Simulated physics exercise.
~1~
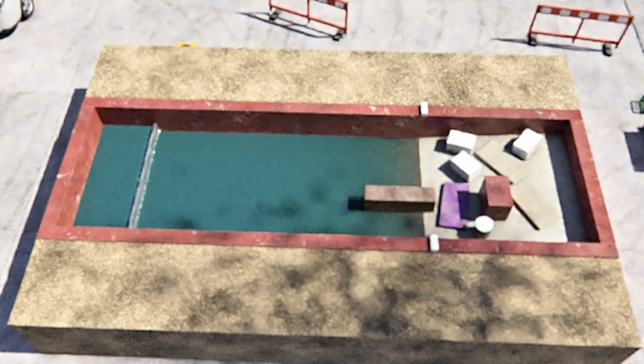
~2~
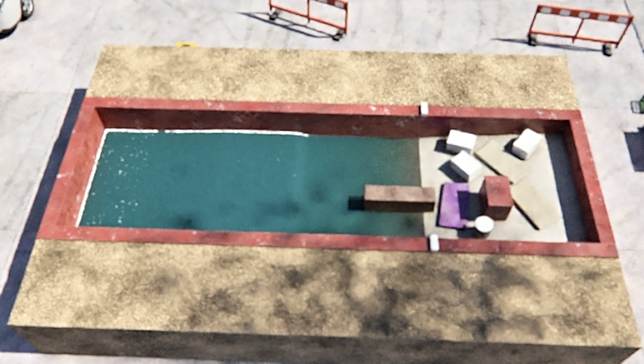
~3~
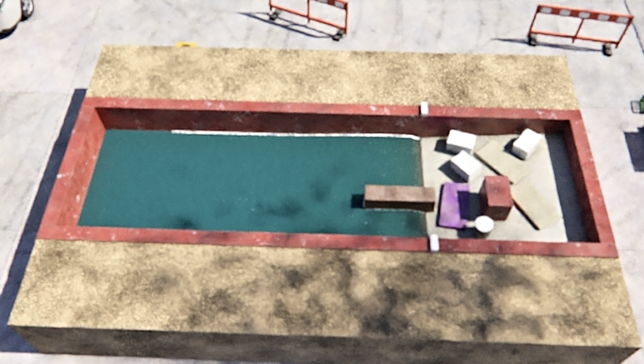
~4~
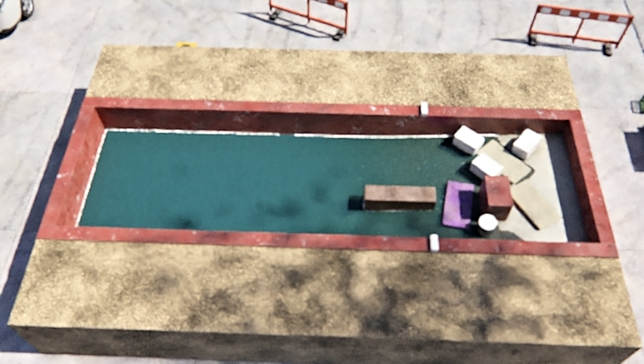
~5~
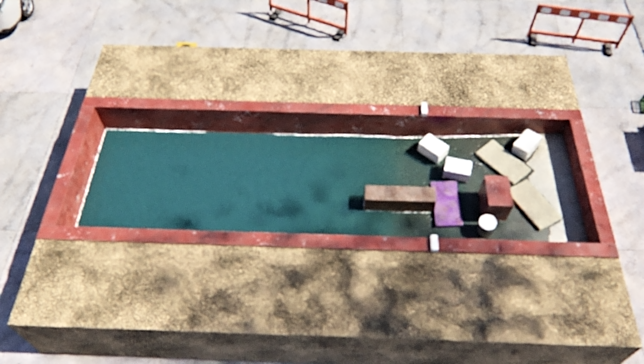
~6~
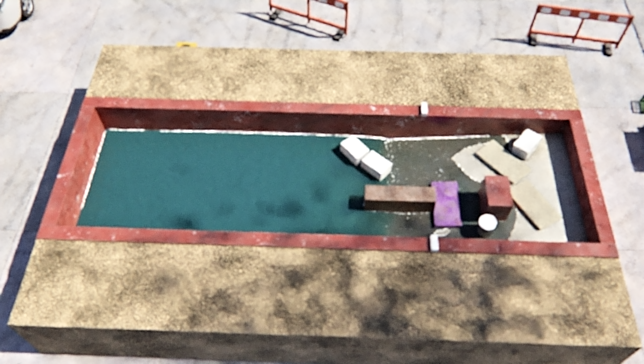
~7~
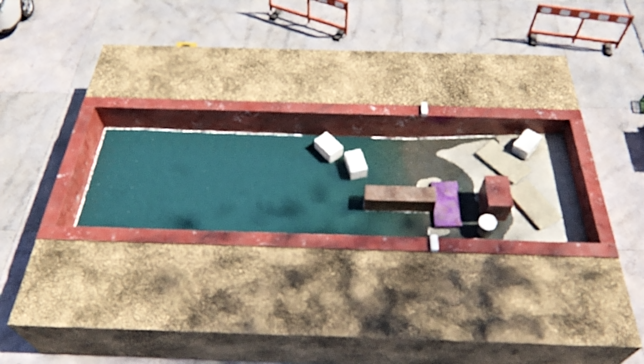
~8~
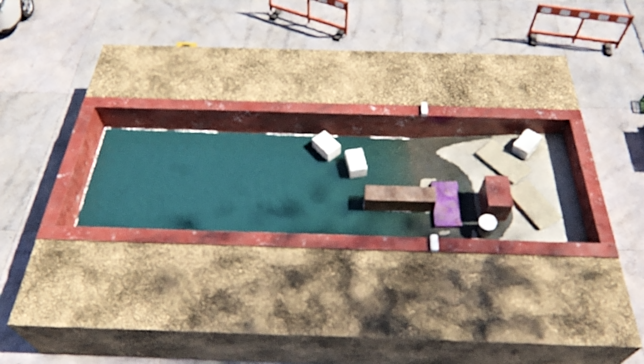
Water surged up the pale slope at the right end of a long red-walled pool, then drained back, pulling two white boxes left until they floated in the teal water, while the purple block shifted only slightly and stayed beside the brown one.
